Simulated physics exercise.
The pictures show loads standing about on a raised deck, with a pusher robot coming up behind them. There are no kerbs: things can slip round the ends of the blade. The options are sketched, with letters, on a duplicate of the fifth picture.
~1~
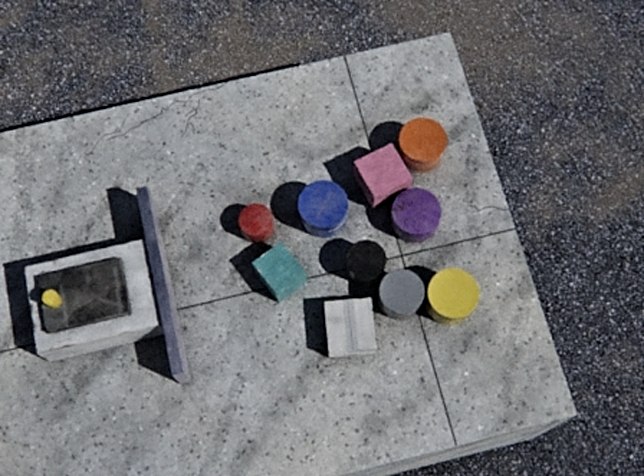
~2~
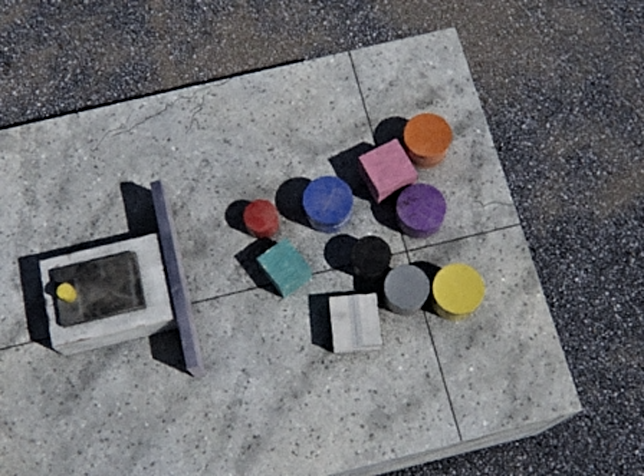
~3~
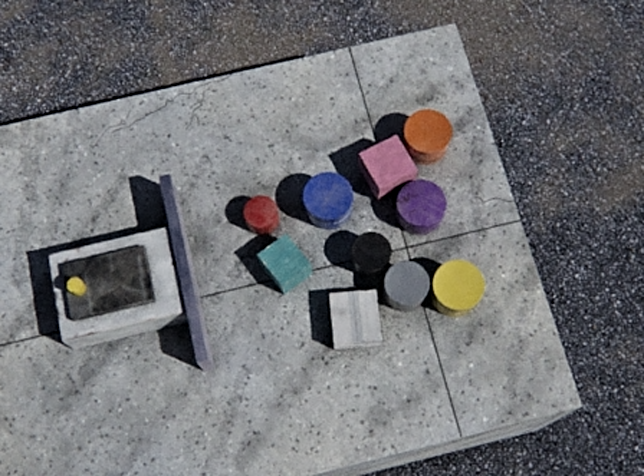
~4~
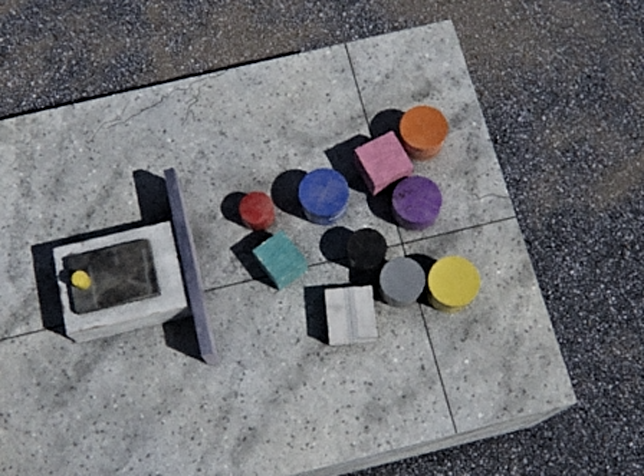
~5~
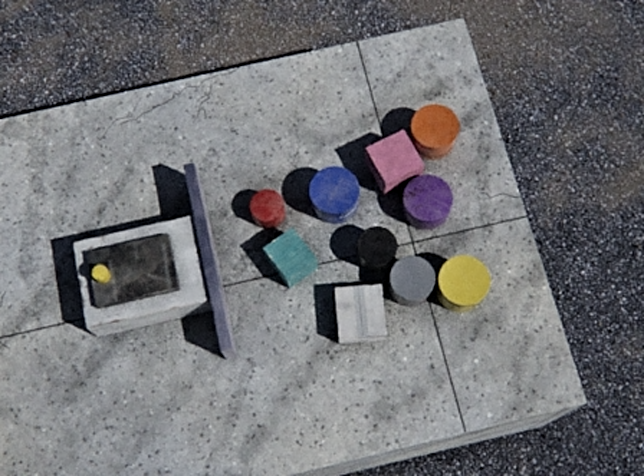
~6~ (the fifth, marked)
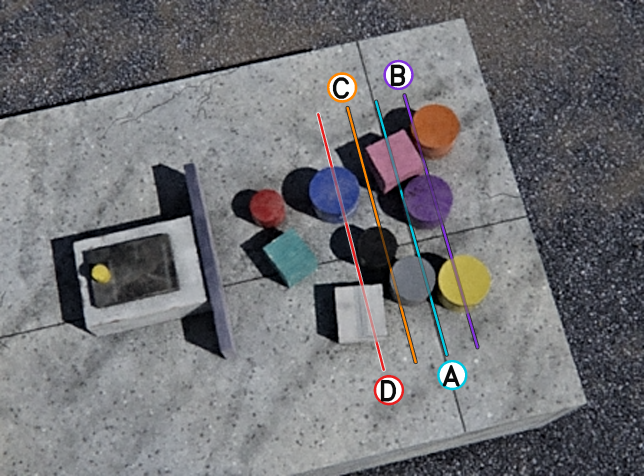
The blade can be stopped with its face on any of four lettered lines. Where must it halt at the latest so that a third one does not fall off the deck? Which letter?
B.
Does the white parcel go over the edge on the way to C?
By then, no.
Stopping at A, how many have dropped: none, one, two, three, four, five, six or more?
The count is none.
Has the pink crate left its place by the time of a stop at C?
Yes.
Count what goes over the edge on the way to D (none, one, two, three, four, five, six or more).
By then, none.
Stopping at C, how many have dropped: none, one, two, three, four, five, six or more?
By then, none.
On the marked copy, A at (410, 222); B at (439, 216); C at (380, 229); D at (350, 236).
With B. Early on, robot (225, 249); red canister (306, 200); blue pail (347, 194).
Further on, robot (310, 230); yellow pail (514, 289); purple canister (482, 204).
At the end, robot (373, 215); purple canister over the edge; yellow pail over the edge; two fallen.
As for the rest, A is within the limit but short; C is within the limit but short; D is within the limit but short.
